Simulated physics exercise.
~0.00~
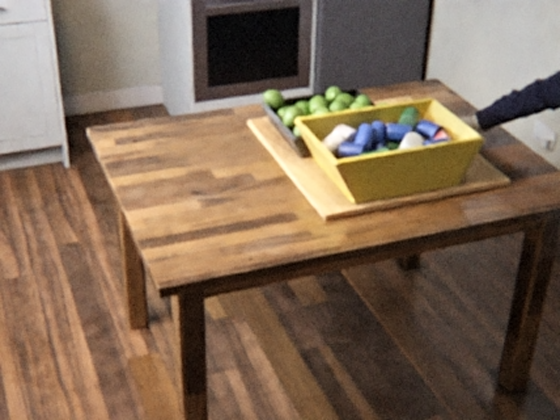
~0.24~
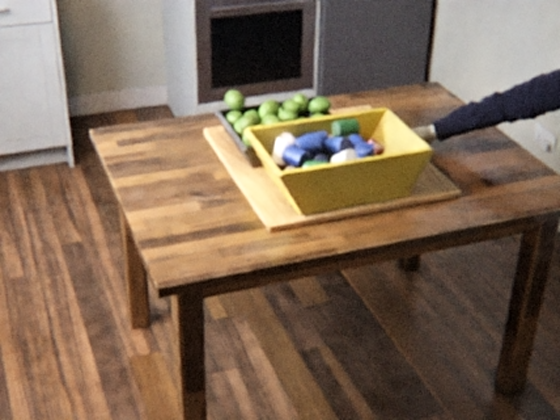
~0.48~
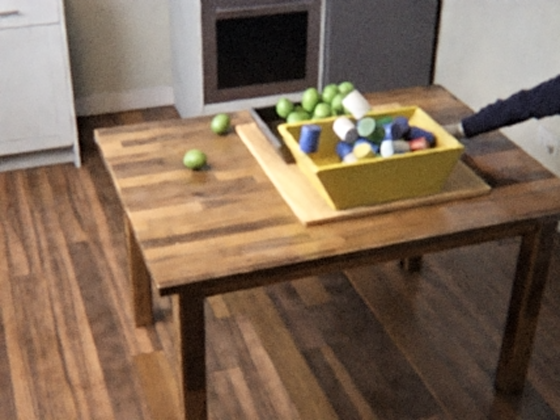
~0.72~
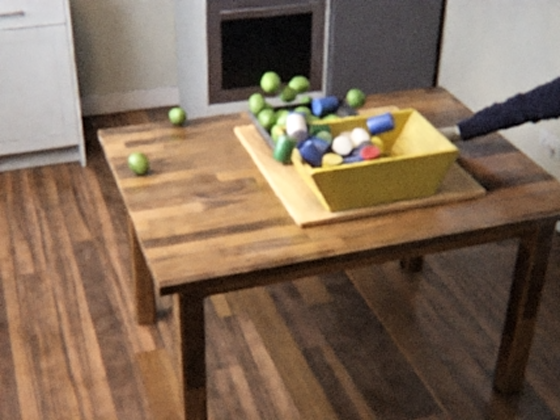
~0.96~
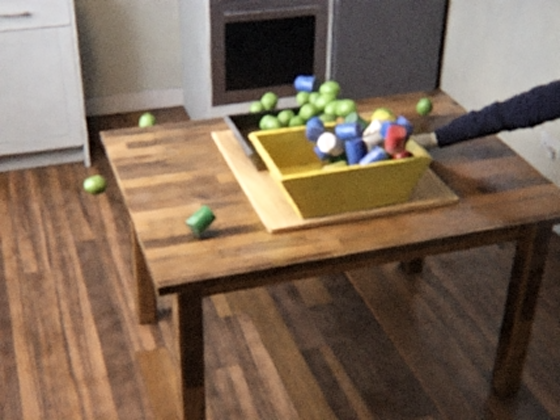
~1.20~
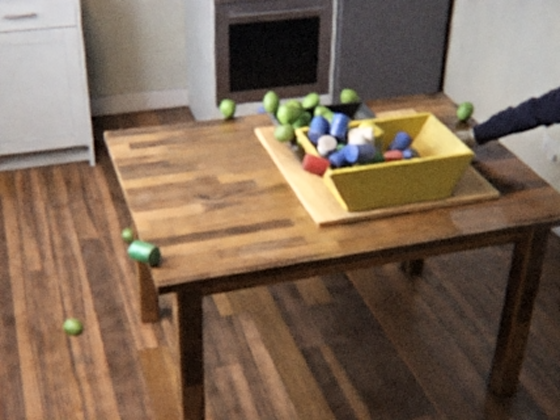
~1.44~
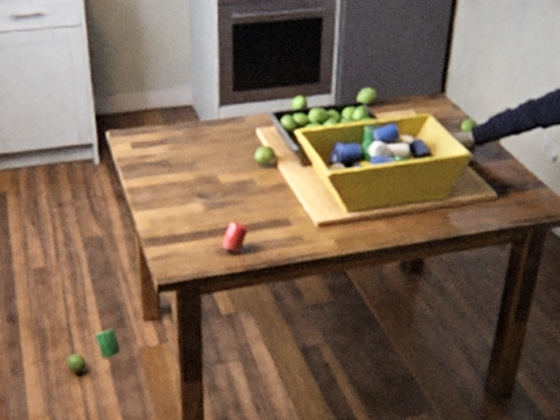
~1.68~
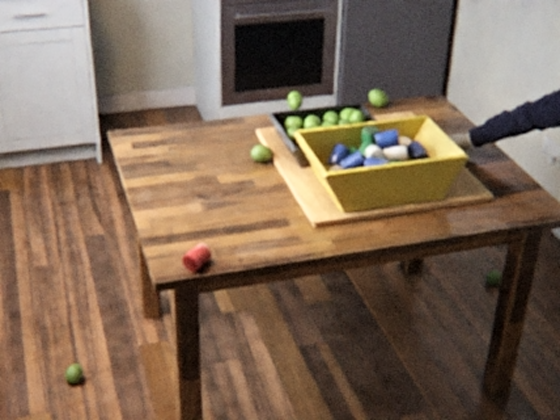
On a wooden kitchen table, an arm shaking a yellow crate of jars beside green balls, several pieces tumbling onto the floor.
